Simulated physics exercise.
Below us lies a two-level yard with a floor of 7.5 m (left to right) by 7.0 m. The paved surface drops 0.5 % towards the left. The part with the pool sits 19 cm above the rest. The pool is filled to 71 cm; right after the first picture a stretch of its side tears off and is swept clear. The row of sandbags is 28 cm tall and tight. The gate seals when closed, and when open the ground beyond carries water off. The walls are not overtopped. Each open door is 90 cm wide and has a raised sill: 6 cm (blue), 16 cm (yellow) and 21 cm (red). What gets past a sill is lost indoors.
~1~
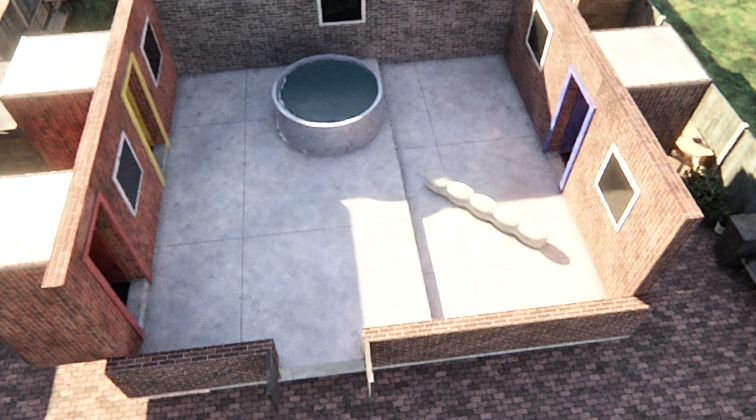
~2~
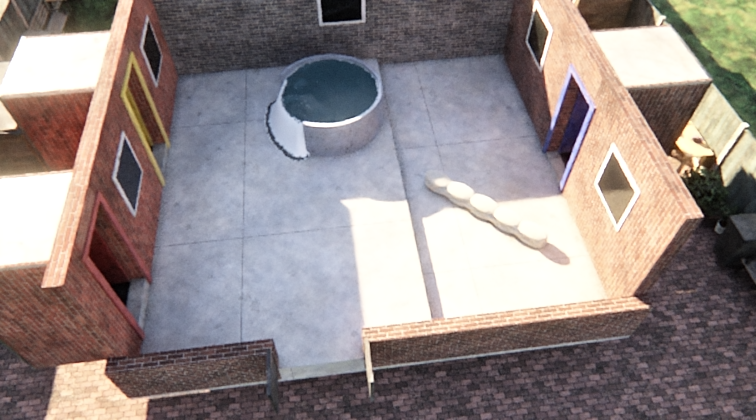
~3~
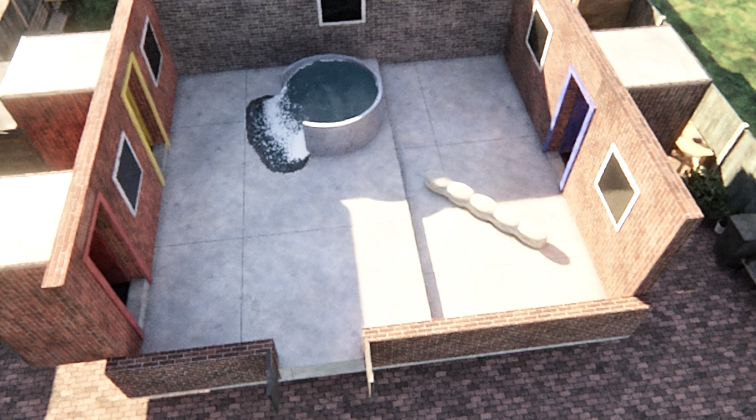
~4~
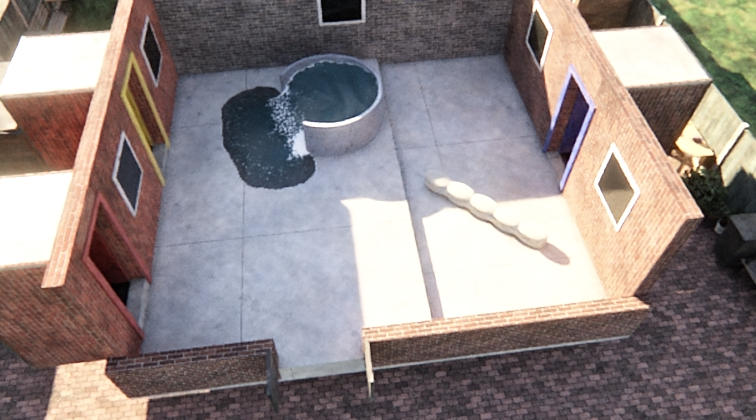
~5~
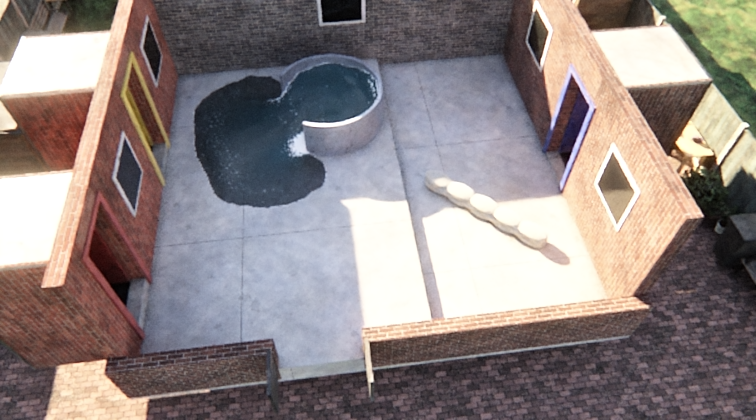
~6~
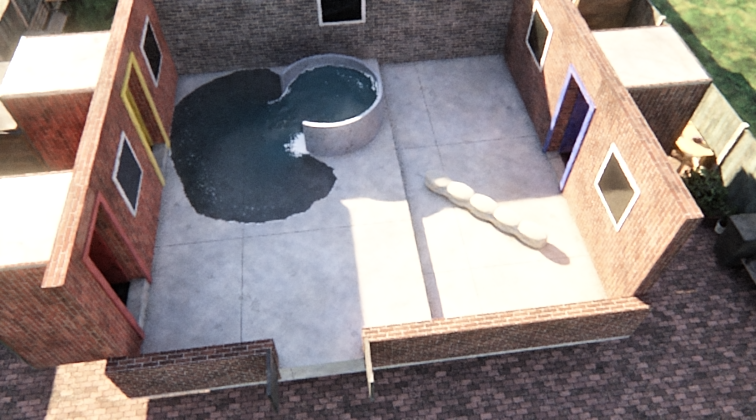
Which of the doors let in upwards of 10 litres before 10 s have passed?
Within that time: At the blue door it does not reach the limit; at the yellow door it passes the limit; at the red door it keeps below the limit.
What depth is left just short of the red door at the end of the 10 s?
About 8.0 cm.
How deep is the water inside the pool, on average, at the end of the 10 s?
Roughly 4 cm on average.
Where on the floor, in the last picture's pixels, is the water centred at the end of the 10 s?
Near (341, 190).
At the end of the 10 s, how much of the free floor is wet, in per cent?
About 90 per cent.
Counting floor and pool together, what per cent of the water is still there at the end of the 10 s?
About 88 per cent.
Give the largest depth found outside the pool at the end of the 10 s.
Up to some 8 cm.
A moment later water covers 25 % of the floor and is deepest (36 cm) near (167, 161); blue door not reached, yellow door 36 cm at the sill, 24 L in, red door not reached.
Soon after water covers 30 % of the floor and is deepest (37 cm) near (178, 79); blue door not reached, yellow door 32 cm at the sill, 107 L in, red door 12 cm at the sill, 0 L in.
Next water covers 35 % of the floor and is deepest (27 cm) near (139, 371); blue door not reached, yellow door 18 cm at the sill, 155 L in, red door 9 cm at the sill, 0 L in.
Later on water covers 70 % of the floor and is deepest (14 cm) near (140, 360); blue door not reached, yellow door 10 cm at the sill, 158 L in, red door 13 cm at the sill, 0 L in.
At the end water covers 90 % of the floor and is deepest (8 cm) near (542, 326); blue door 5 cm at the sill, 0 L in, yellow door 5 cm at the sill, 158 L in, red door 8 cm at the sill, 0 L in.
